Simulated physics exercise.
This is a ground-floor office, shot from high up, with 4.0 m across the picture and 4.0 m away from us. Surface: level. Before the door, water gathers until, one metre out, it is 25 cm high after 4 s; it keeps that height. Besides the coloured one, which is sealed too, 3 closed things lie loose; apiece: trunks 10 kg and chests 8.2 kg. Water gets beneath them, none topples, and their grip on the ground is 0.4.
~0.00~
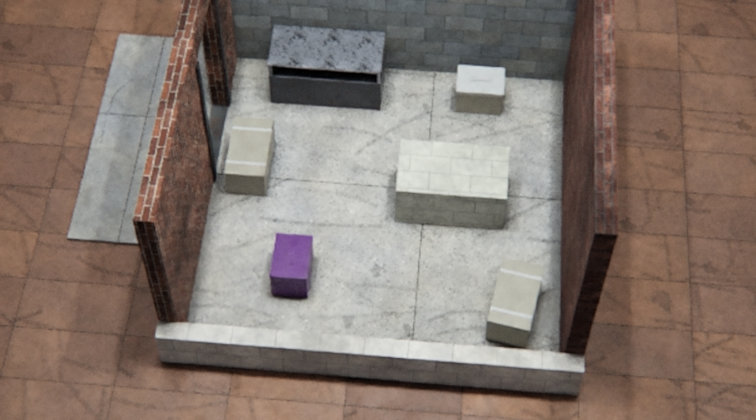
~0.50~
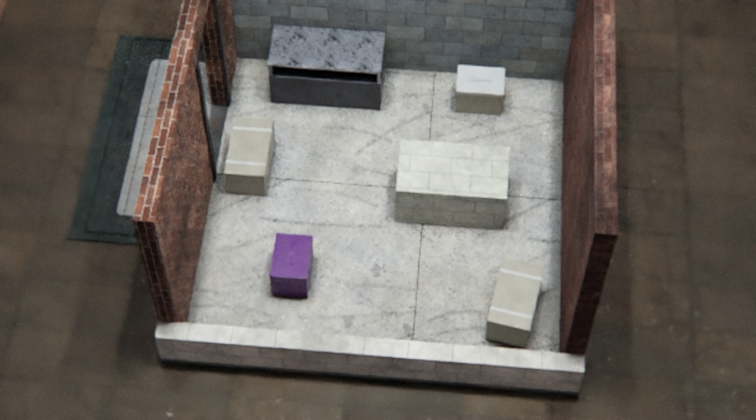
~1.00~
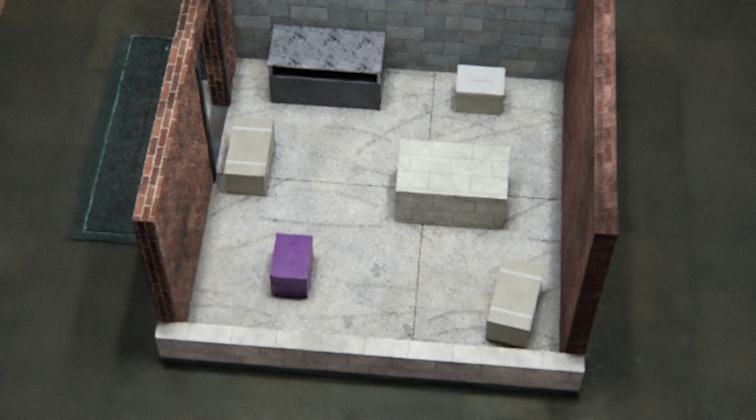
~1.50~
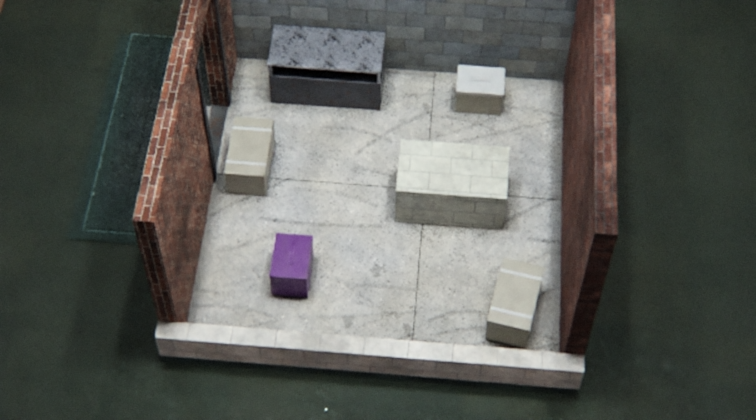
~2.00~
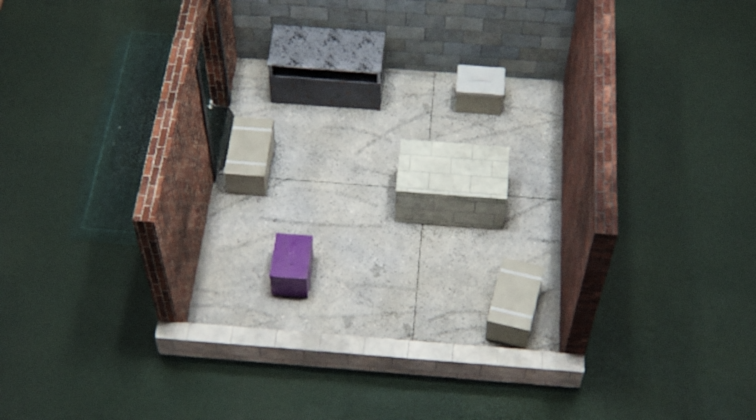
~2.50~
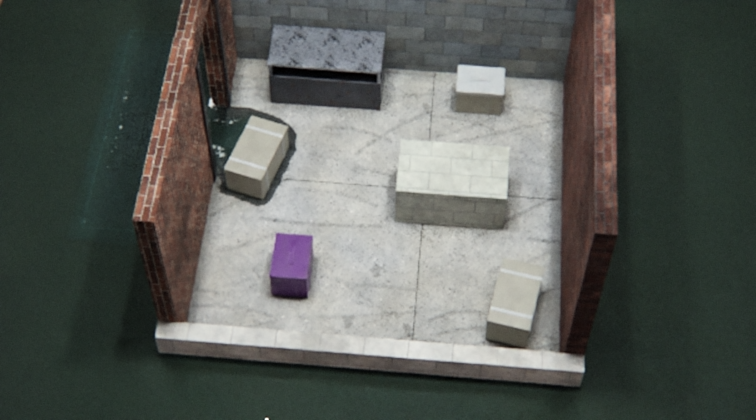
Dark water spreads around the room, then enters at left and shifts a pale box.
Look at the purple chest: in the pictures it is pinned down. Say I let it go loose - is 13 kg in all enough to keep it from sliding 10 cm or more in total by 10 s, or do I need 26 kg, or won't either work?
13 kg is enough.
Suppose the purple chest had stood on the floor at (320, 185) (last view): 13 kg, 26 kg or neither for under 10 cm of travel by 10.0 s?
So neither weight works.
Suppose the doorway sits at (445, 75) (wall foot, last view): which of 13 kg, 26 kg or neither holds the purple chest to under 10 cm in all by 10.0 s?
Then only the larger load is enough.
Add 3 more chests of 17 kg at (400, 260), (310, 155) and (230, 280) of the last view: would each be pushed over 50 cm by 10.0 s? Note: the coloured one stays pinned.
Spot one crosses the limit, spot two crosses the limit, spot three stays inside.
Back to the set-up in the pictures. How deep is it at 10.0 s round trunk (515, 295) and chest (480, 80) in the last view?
Roughly 13 and 10 cm.
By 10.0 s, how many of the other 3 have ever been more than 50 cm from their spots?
Count: 1.
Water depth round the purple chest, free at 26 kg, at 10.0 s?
Close to 3 cm deep.
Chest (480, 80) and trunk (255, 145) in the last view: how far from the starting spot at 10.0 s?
Respectively 40 and 250 centimetres.
After 3.5 s the purple chest would be 0 cm from its start with 13 kg and 0 cm from its start with 26 kg; 0 cm of water round it then.
After 4.5 s the purple chest would be 0 cm from its start with 13 kg and 0 cm from its start with 26 kg; 2 cm of water round it then.
After 7.0 s the purple chest would be 0 cm from its start with 13 kg and 0 cm from its start with 26 kg; 2 cm of water round it then.
After 10.0 s the purple chest would be 0 cm from its start with 13 kg and 0 cm from its start with 26 kg; 3 cm of water round it then.
